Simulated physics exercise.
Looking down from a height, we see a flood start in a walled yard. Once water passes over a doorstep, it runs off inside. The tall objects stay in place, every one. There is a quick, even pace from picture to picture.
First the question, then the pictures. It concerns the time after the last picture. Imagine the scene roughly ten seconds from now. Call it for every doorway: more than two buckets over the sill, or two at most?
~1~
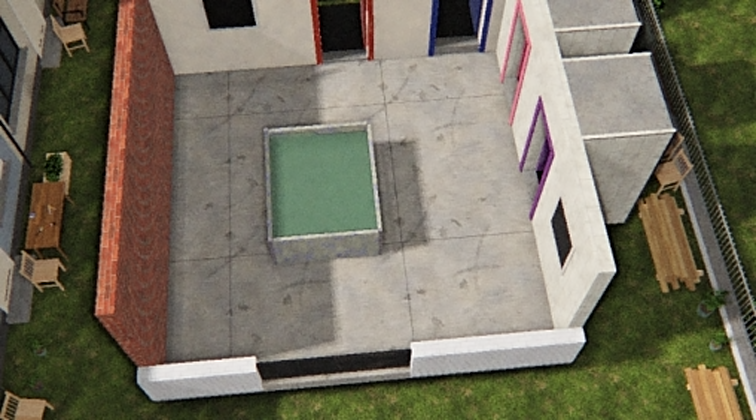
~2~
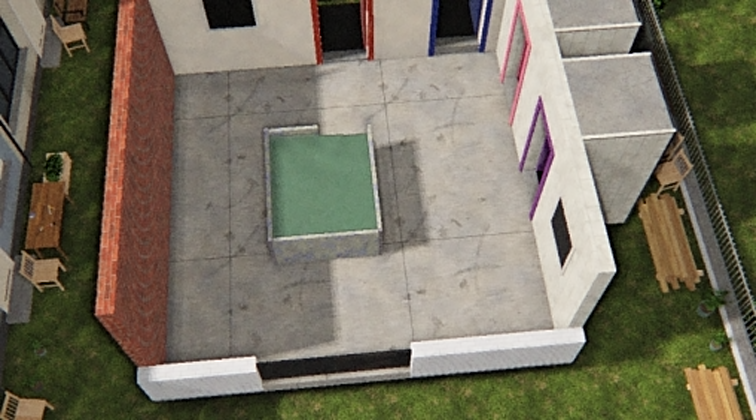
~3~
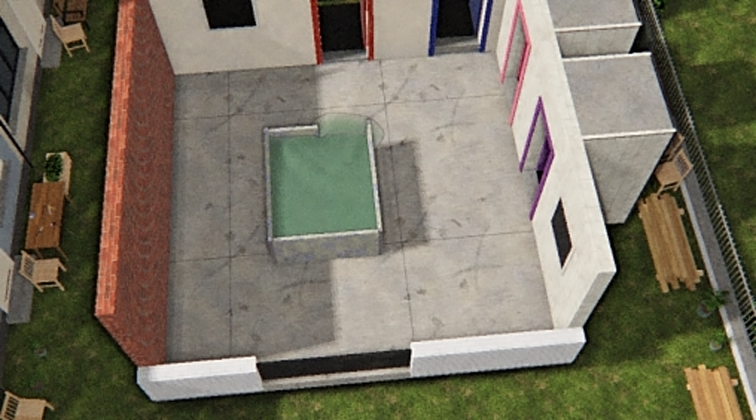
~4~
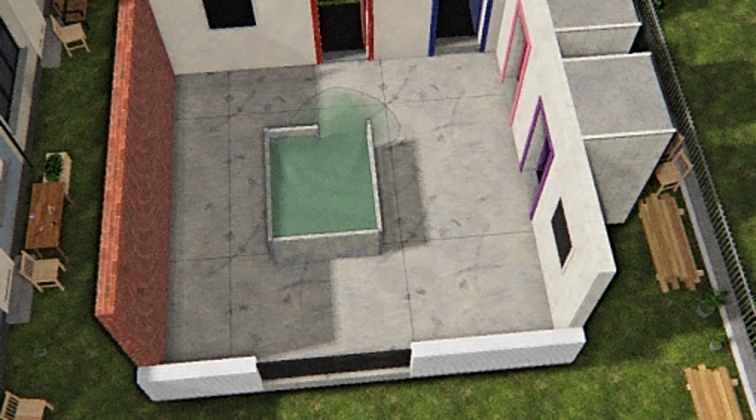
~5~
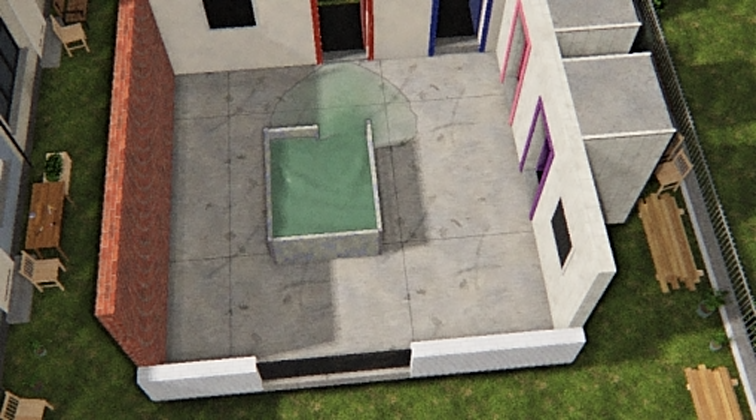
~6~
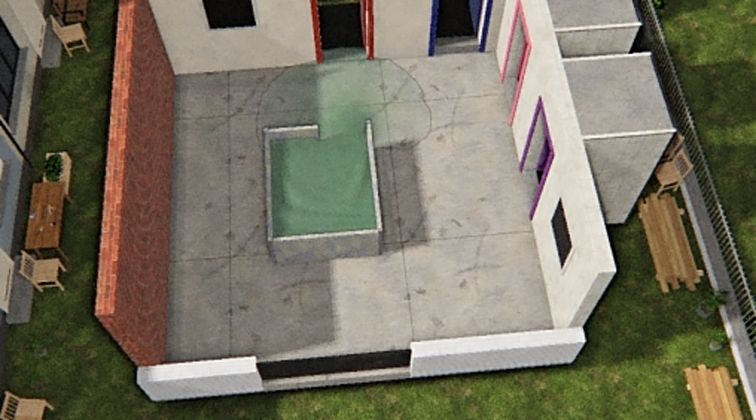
My call: The purple door two at most; the blue door two at most; the pink door two at most; the red door more than two.
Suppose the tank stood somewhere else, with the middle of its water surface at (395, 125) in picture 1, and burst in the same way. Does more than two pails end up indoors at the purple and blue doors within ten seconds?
Result: Purple door stays inside the limit; blue door tops the limit.
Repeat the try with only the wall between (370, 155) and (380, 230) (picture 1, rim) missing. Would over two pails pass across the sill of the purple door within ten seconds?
Honestly, the purple door breaks the threshold.
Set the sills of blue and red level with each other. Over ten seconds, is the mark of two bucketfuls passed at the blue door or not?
My answer is that the blue door overshoots.
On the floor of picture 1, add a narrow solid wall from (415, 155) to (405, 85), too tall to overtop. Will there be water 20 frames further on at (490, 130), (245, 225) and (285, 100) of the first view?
Results in sequence: Swamped / bone-dry / swamped.
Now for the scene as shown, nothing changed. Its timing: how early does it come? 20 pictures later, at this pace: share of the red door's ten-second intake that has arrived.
My estimate is close to 65 per cent.
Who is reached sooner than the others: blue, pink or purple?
I'd say it's the one in blue.
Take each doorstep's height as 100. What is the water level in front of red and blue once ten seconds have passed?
140 and 40 %, in that order.
A moment on, water covers 20 % of the floor; the purple door not reached, the blue door wet at the sill, nothing in, the pink door not reached, the red door far over two buckets in.
Next, water covers 25 % of the floor; the purple door not reached, the blue door wet at the sill, nothing in, the pink door wet at the sill, nothing in, the red door far over two buckets in.
Then, water covers 45 % of the floor; the purple door wet at the sill, nothing in, the blue door under two buckets in, the pink door wet at the sill, nothing in, the red door far over two buckets in.
Later, water covers 90 % of the floor; the purple door wet at the sill, nothing in, the blue door under two buckets in, the pink door wet at the sill, nothing in, the red door far over two buckets in.
In the end, water covers 100 % of the floor; the purple door wet at the sill, nothing in, the blue door under two buckets in, the pink door wet at the sill, nothing in, the red door far over two buckets in.
